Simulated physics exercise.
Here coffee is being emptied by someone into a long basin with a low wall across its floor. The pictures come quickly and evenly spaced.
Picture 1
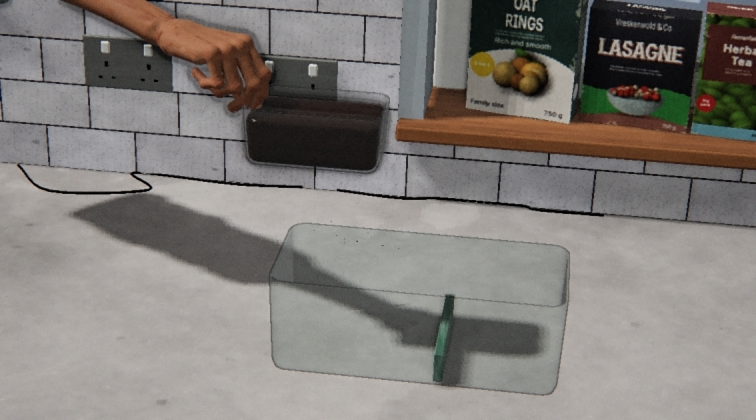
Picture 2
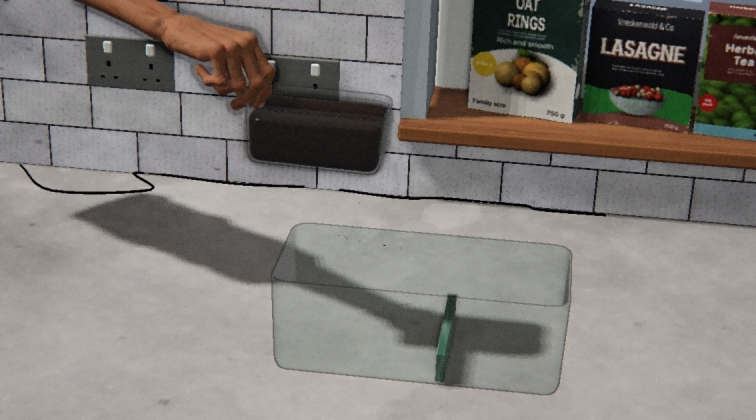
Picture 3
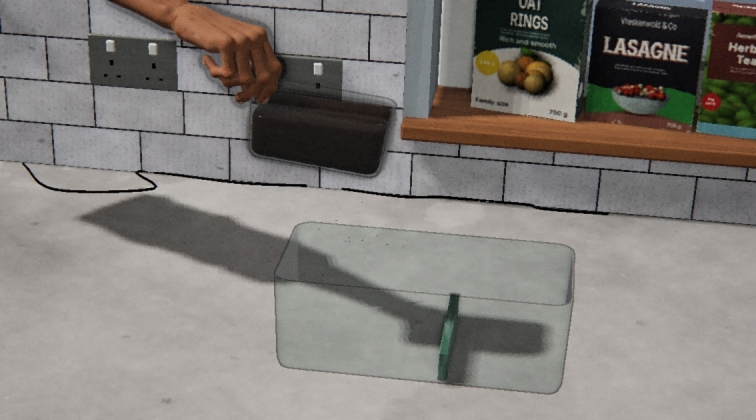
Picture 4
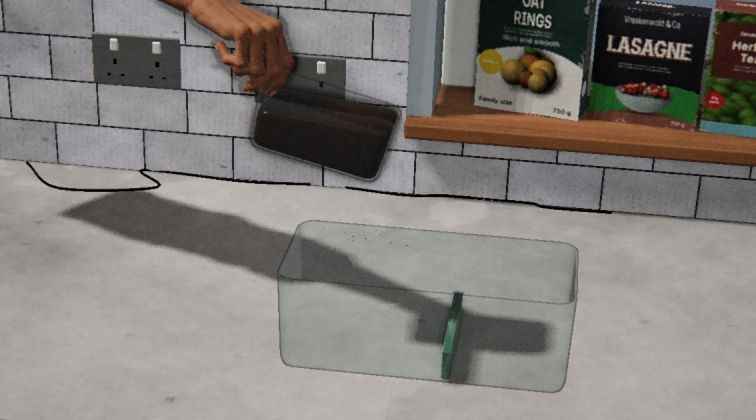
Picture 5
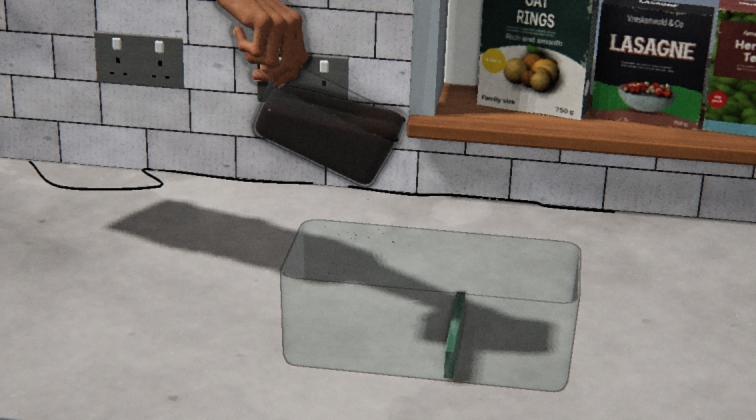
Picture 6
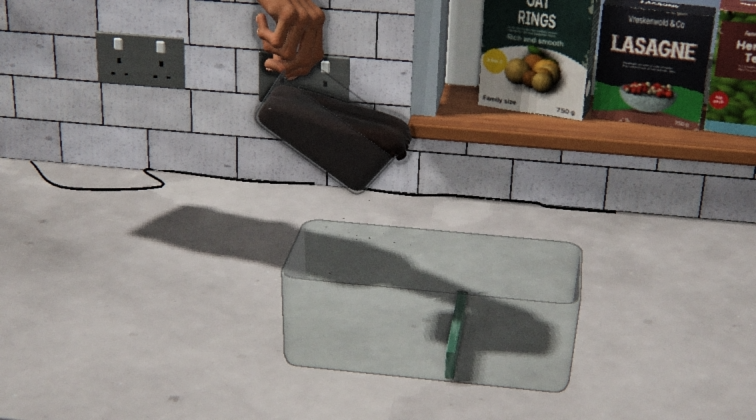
On a kitchen counter, a hand tilting a dark-filled clear container rightward above a long transparent basin with a low green divider.
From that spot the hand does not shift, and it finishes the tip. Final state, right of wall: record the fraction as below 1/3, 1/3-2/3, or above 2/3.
Recorded: Below 1/3.
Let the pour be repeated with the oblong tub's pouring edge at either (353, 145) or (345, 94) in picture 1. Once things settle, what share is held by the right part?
In order: Close to 15 and 10 percent.
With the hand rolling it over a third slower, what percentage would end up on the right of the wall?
Something like 40 percent.
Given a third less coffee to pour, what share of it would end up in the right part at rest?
I'd say roughly 10 percent.
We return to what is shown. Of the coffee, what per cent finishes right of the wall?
Share approx. 25 %.
A moment on, the oblong tub is tipped on its side and 13 per cent is still to pour, 30 is left of the wall and 8 right of it.
Next, the oblong tub is tipped right over and 2 per cent is still to pour, 73 is left of the wall and 22 right of it.
Then the oblong tub is tipped right over and 0 per cent is still to pour, 70 is left of the wall and 23 right of it.
Later the oblong tub is tipped right over and 0 per cent is still to pour, 71 is left of the wall and 24 right of it.
At rest 71 per cent lies left of the wall, 24 right of it and 4 outside.
